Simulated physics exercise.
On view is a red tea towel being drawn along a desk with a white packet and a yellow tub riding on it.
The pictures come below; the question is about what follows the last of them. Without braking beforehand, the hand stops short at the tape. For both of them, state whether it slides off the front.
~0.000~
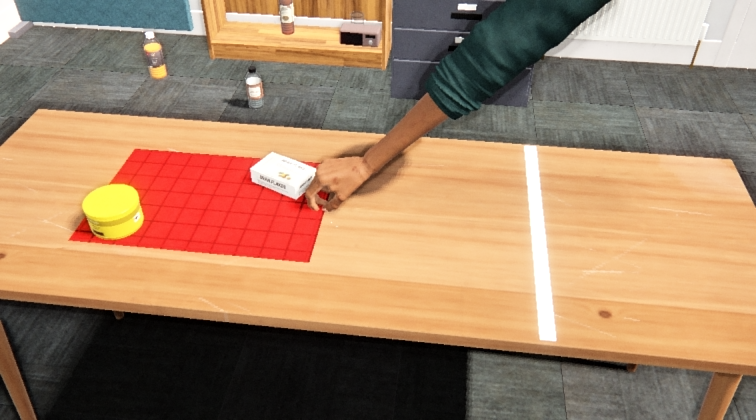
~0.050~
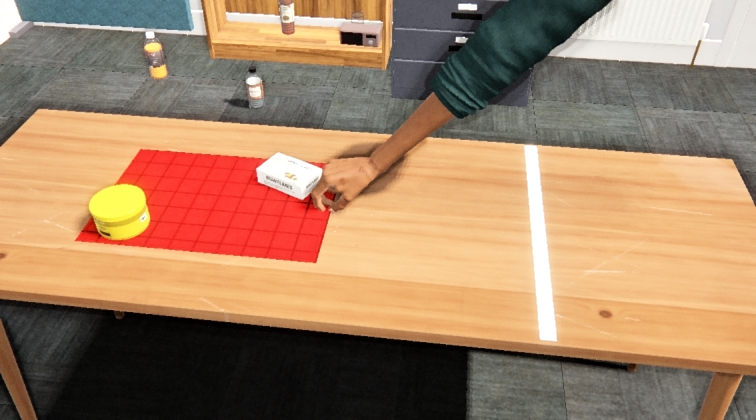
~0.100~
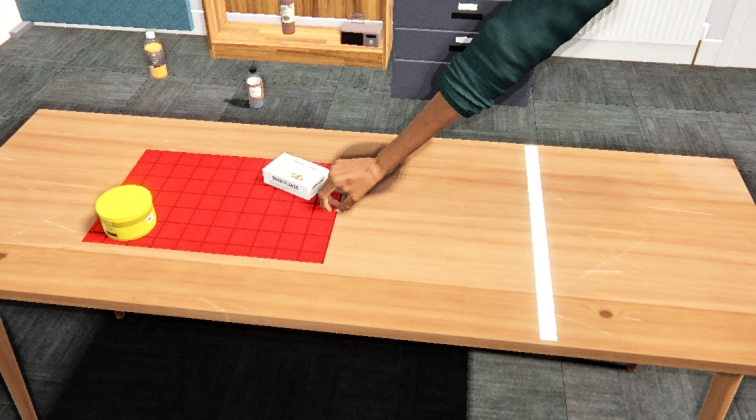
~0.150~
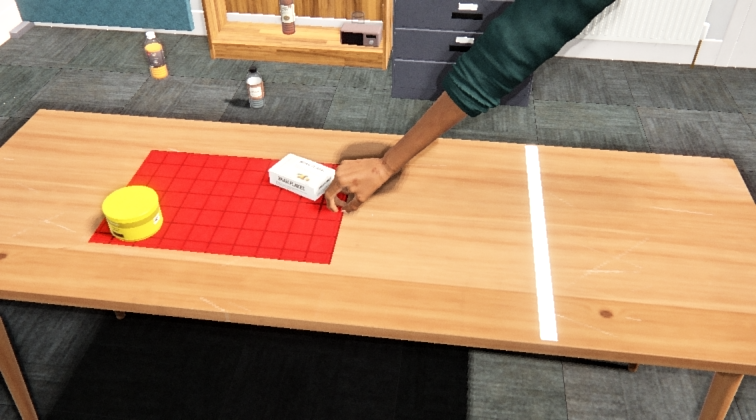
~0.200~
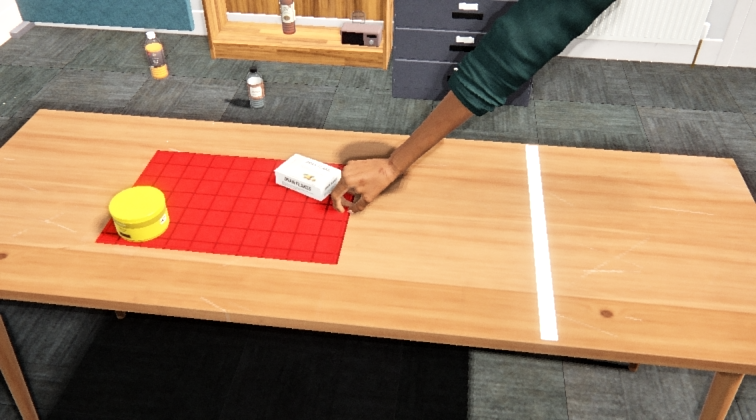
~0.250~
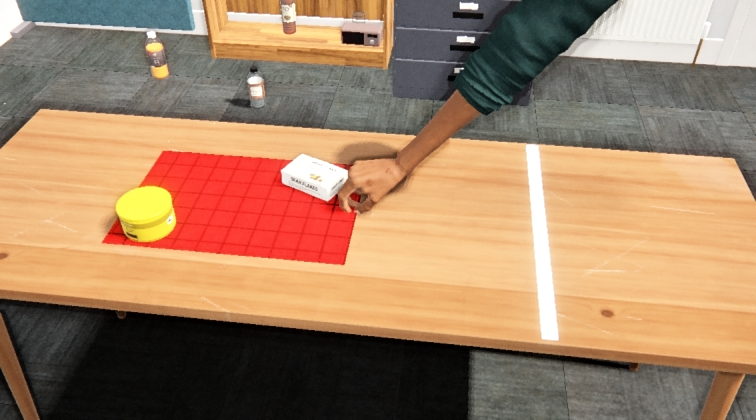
The white packet does not slide off the front. The yellow tub does not slide off the front.
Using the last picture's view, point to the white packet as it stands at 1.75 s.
At the stated time, position (487, 190).
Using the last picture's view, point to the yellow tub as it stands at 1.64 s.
Look around (324, 230) in the last picture.
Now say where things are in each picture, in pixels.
In the first frame, tea towel end (309, 263); white packet (283, 168); yellow tub (110, 200); tape (546, 318).
In the second frame, tea towel end (316, 263), far hem (75, 241); yellow tub (117, 201).
In the third frame, tea towel end (323, 264); white packet (295, 169).
In the fourth frame, tea towel end (330, 264), far hem (88, 242); yellow tub (130, 202).
In the fifth frame, tea towel end (337, 265); white packet (308, 170).
In the sixth frame, tea towel end (344, 265), far hem (102, 243); white packet (314, 170); yellow tub (144, 203); tape (548, 317).
Around 1.64 s, hem at the tape; white packet on the cloth near (480, 190); yellow tub on the cloth near (323, 230).
Around 1.75 s, hem at the tape; white packet on the cloth near (487, 190); yellow tub on the cloth near (331, 230).
Finally, hem at the tape; white packet on the cloth near (487, 190); yellow tub on the cloth near (331, 230). The white packet remains aboard and the yellow tub keeps its seat.
